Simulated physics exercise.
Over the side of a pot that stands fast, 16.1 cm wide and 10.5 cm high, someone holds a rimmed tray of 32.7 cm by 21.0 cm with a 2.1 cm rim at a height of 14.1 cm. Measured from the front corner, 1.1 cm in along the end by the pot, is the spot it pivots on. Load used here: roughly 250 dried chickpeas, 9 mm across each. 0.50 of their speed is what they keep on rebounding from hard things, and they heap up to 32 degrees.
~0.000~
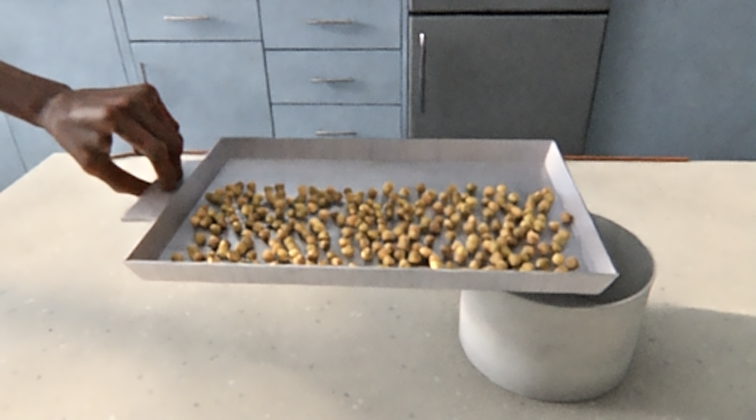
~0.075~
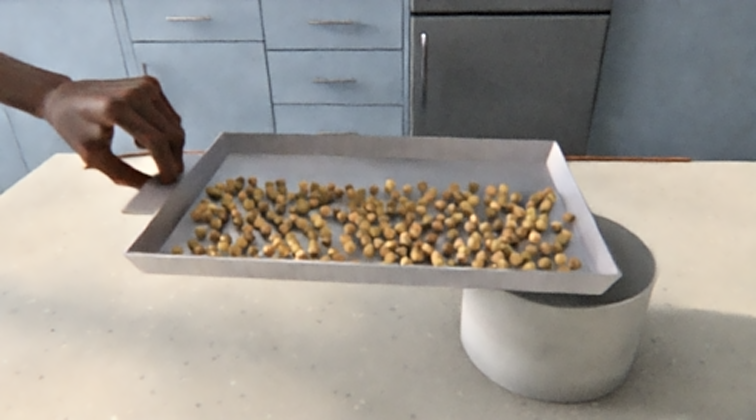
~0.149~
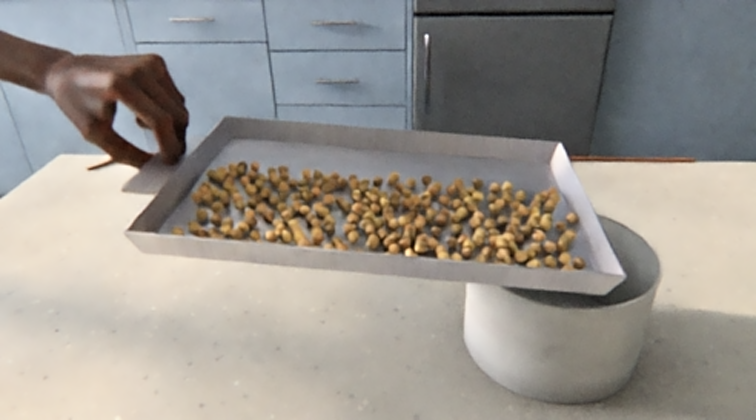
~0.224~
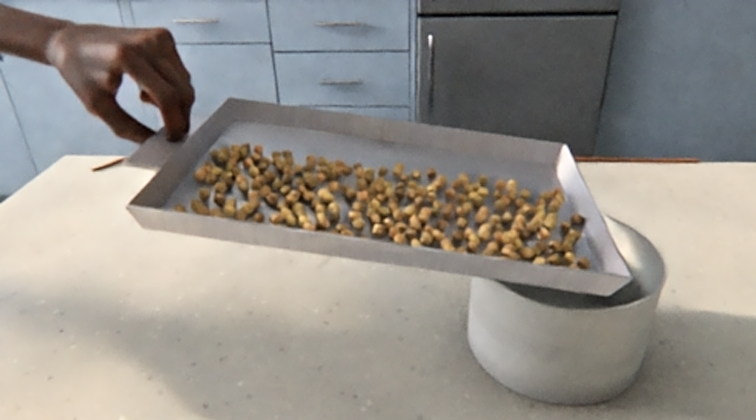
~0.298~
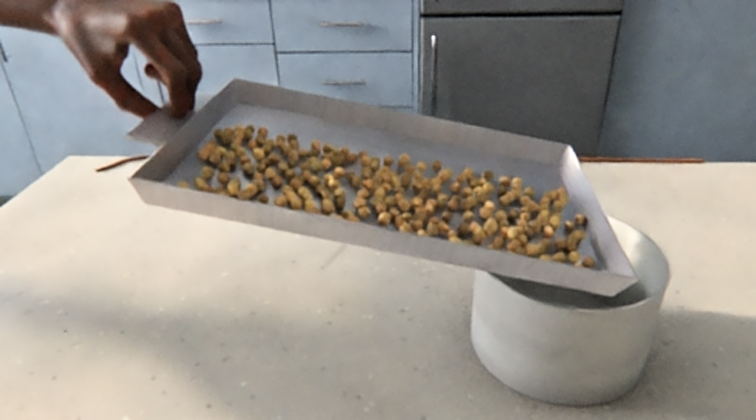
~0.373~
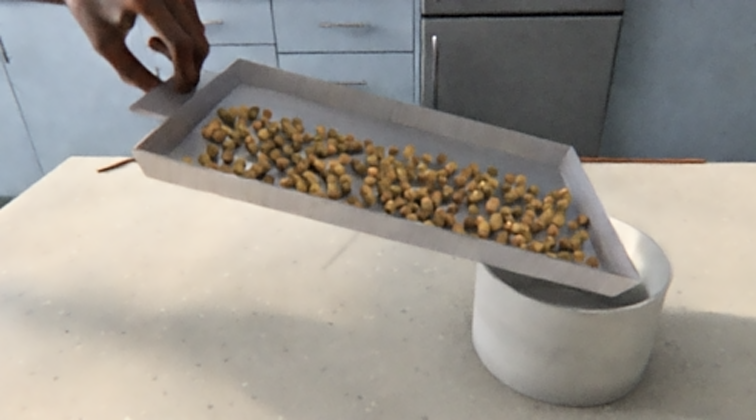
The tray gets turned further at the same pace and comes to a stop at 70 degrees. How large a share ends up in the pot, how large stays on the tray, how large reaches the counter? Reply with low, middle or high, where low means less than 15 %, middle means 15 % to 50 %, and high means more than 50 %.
My answer: Pot - low; tray - high; counter - low.
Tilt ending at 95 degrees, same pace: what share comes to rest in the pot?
That would give about 60 per cent.
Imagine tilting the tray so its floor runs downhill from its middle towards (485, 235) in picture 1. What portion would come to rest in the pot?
My guess is roughly 5 percent.
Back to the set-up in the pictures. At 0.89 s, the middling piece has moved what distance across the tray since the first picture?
Roughly 10 cm.
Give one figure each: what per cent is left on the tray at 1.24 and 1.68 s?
Close to 100 at the first time and 100 at the second.
Then, at 0.89 s, tilt 41 degrees; the tray holds 100 %, the pot 0 %.
After 1.24 s, tilt 58 degrees; the tray holds 100 %, the pot 0 %.
After 1.68 s, tilt 70 degrees; the tray holds 100 %, the pot 0 %.
In the end, at 2.0 s, pot 0 %, tray 100 %, counter 0 %.
